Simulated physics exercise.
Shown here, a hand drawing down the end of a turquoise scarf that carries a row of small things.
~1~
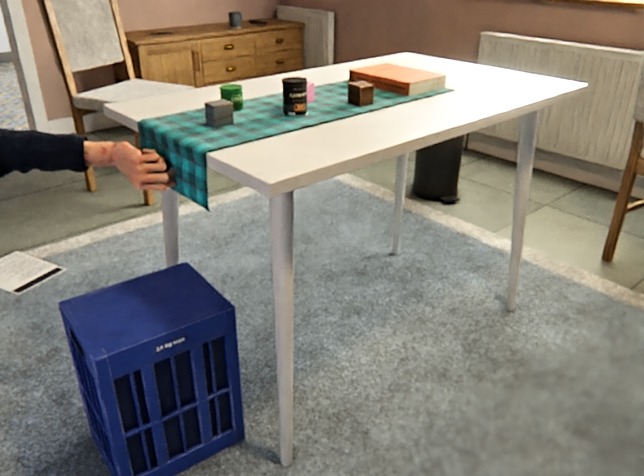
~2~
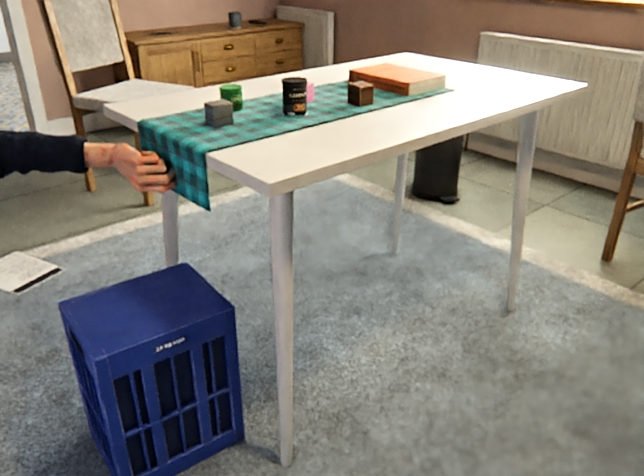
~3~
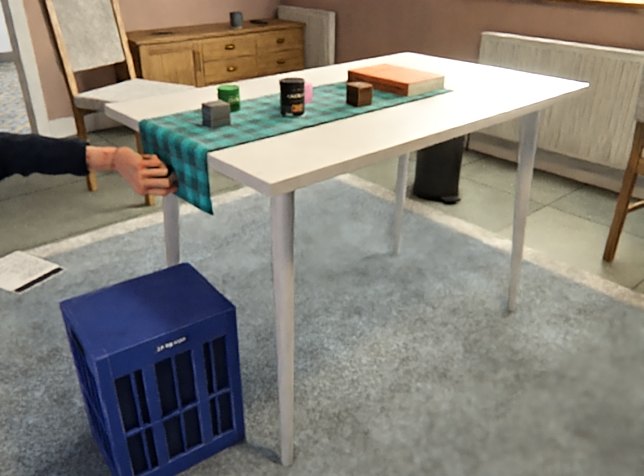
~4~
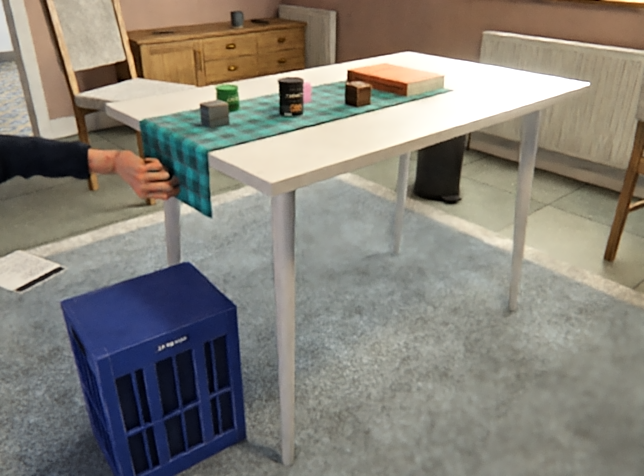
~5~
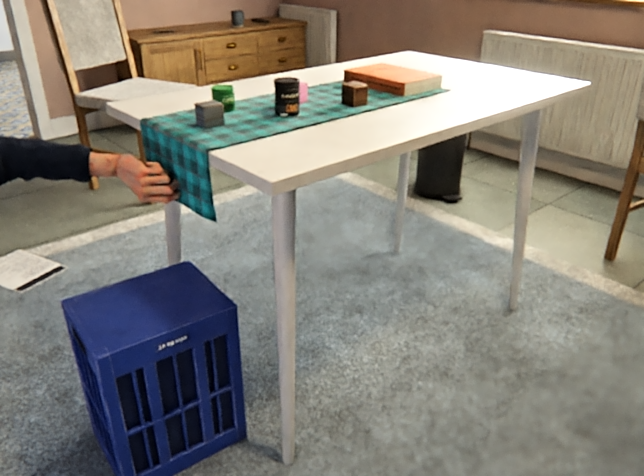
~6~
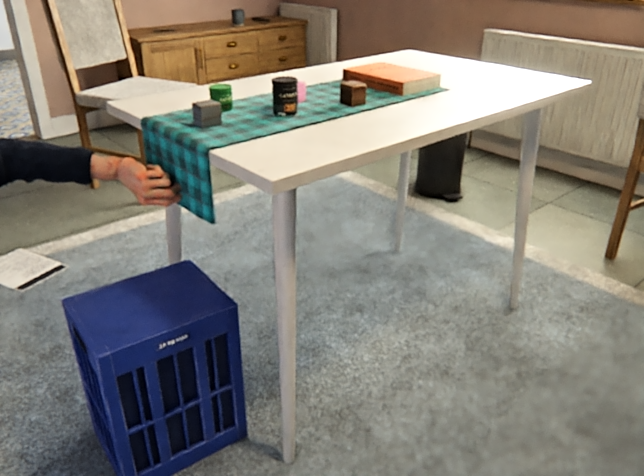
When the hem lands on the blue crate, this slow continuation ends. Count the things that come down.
The count that falls away is going to be two.
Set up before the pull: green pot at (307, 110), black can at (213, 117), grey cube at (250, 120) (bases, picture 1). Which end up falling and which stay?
The green pot is still on top, the black can is off the top and the grey cube is off the top.
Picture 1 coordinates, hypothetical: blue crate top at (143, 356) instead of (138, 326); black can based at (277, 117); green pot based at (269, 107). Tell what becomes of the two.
The black can does not stay aboard, and the green pot does not stay aboard.
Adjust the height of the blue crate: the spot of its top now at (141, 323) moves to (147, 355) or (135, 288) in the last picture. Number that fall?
You'd get 3 and then 1.
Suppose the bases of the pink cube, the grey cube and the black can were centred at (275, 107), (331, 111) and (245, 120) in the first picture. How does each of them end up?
The pink cube stays put; the grey cube stays put; the black can ends up off.
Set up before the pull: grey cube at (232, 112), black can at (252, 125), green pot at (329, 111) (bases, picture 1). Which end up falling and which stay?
The grey cube topples down; the black can topples down; and the green pot stays put.
Early on, hem near (183, 240); all still up.
Midway, hem near (186, 273); grey cube gone.
Near the end, hem on the crate; grey cube and green pot gone.
Finally, hem on the crate; grey cube and green pot gone. The answer is two.
